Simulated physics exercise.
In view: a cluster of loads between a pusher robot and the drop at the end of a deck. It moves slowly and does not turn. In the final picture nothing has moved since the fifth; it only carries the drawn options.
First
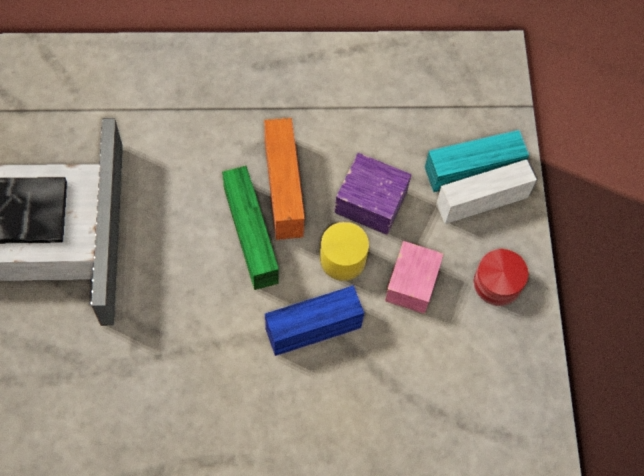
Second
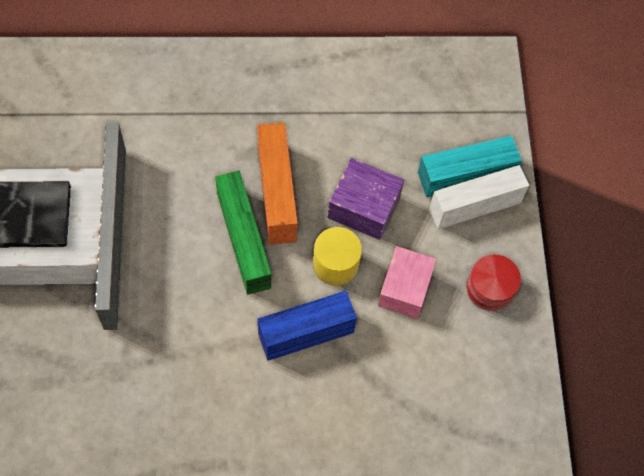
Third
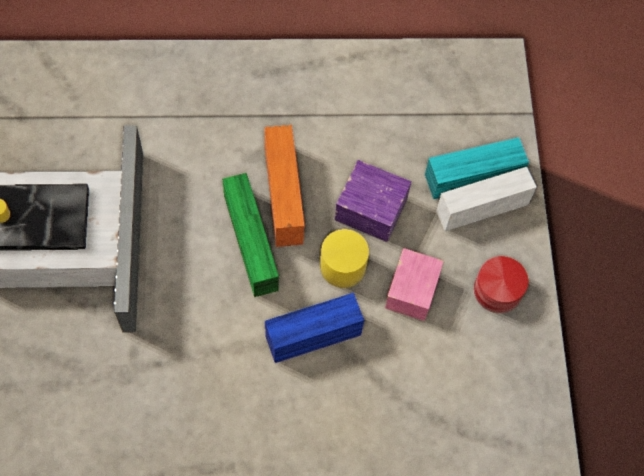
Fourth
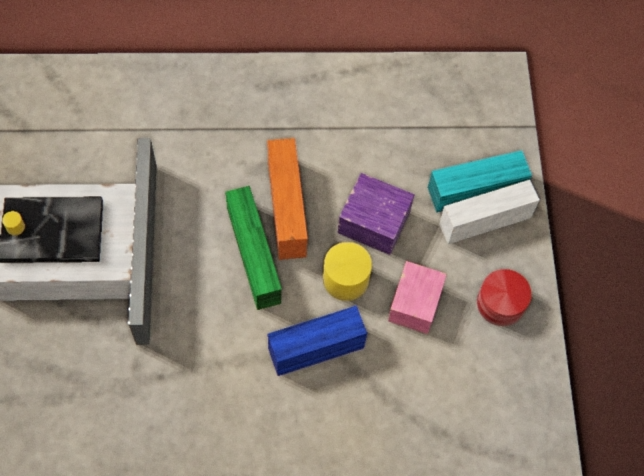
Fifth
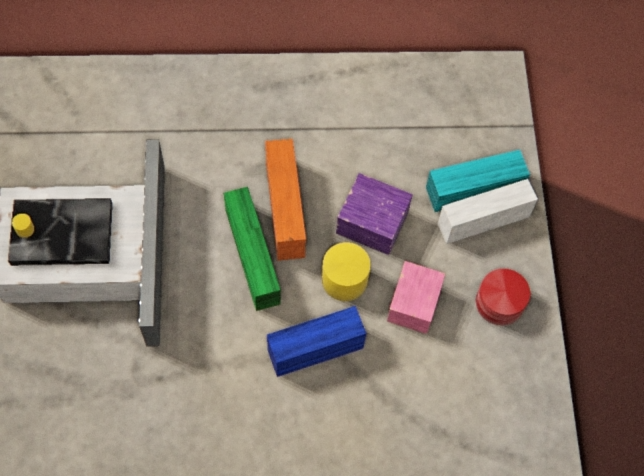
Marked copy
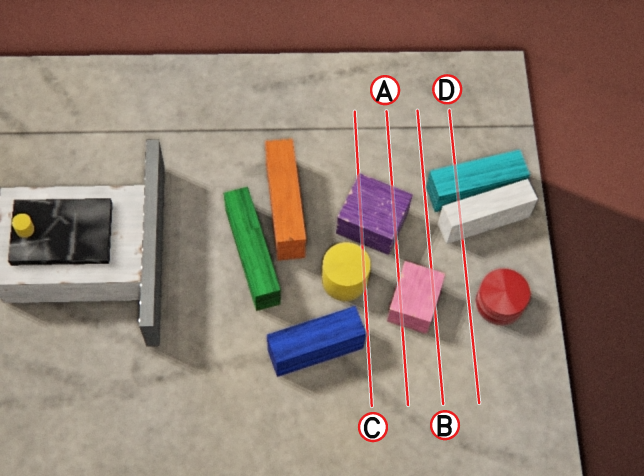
At the start, a white pusher robot with a grey front plate sits left of a cluster of colourful blocks near the deck's right edge. It creeps right, bringing a small yellow knob on its black top into view, and narrows the gap while the blocks stay in place, untouched.
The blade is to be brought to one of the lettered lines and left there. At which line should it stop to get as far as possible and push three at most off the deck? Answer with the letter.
Line D.
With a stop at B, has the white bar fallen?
Yes.
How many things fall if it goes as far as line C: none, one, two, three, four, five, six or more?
By then, none.
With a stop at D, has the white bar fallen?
Yes.
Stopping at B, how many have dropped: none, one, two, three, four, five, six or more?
By then, two.
On the marked copy, A at (397, 249); B at (430, 248); C at (363, 249); D at (463, 247).
With D. Early on, robot (185, 228); orange bar (310, 200); green stick (284, 250).
Further on, robot (299, 226); turquoise stick (533, 178); white bar (536, 209).
At the end, robot (387, 225); white bar over the edge; turquoise stick over the edge; two fallen.
As for the rest, A is within the limit but short; B is within the limit but short; C is within the limit but short.
